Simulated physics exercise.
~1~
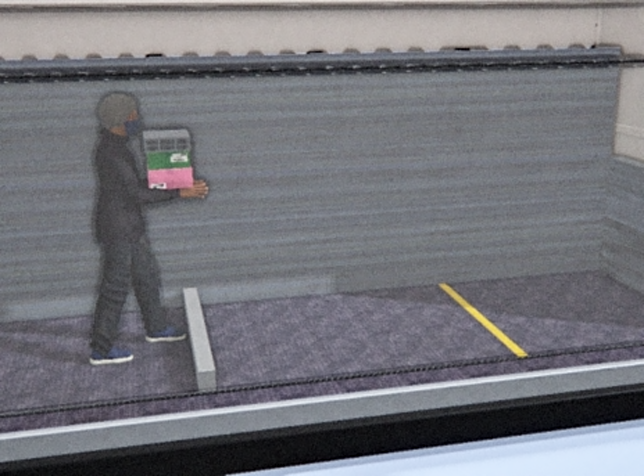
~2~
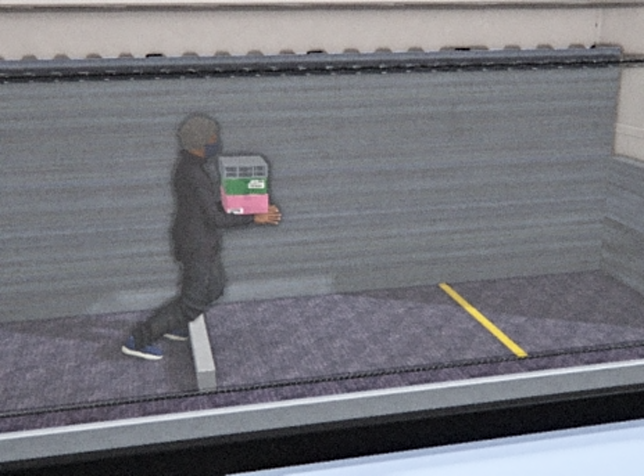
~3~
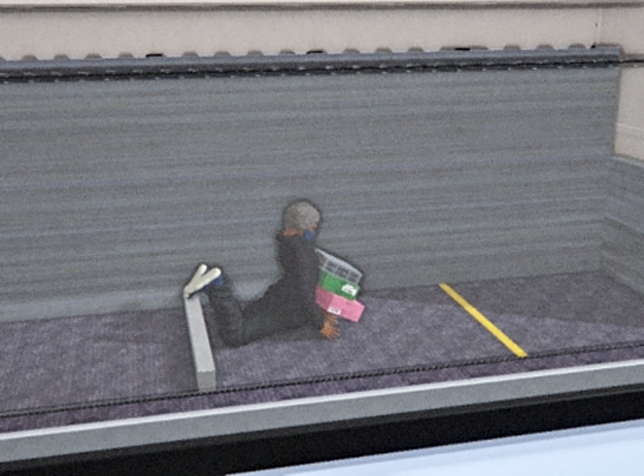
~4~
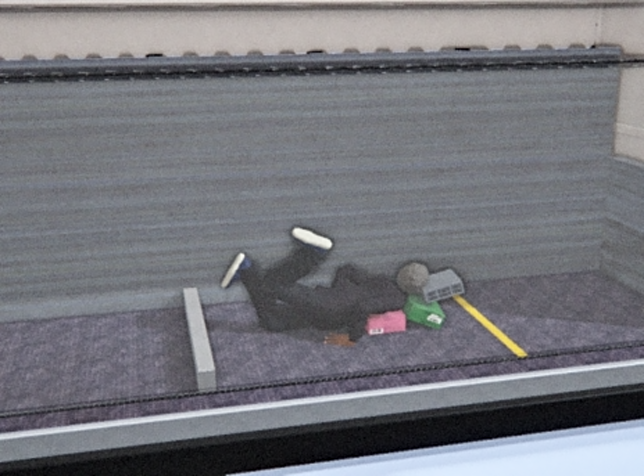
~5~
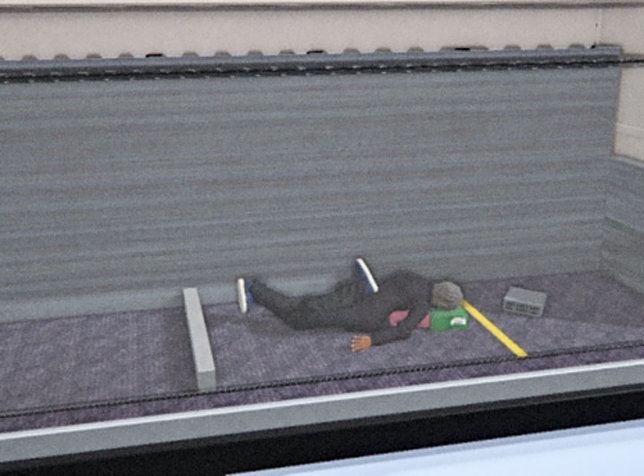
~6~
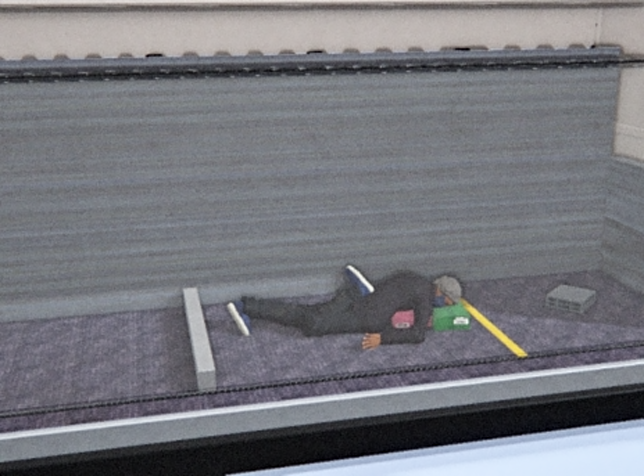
Person carrying stacked boxes tripping over a low barrier and falling flat, the grey crate sliding right past the yellow line.
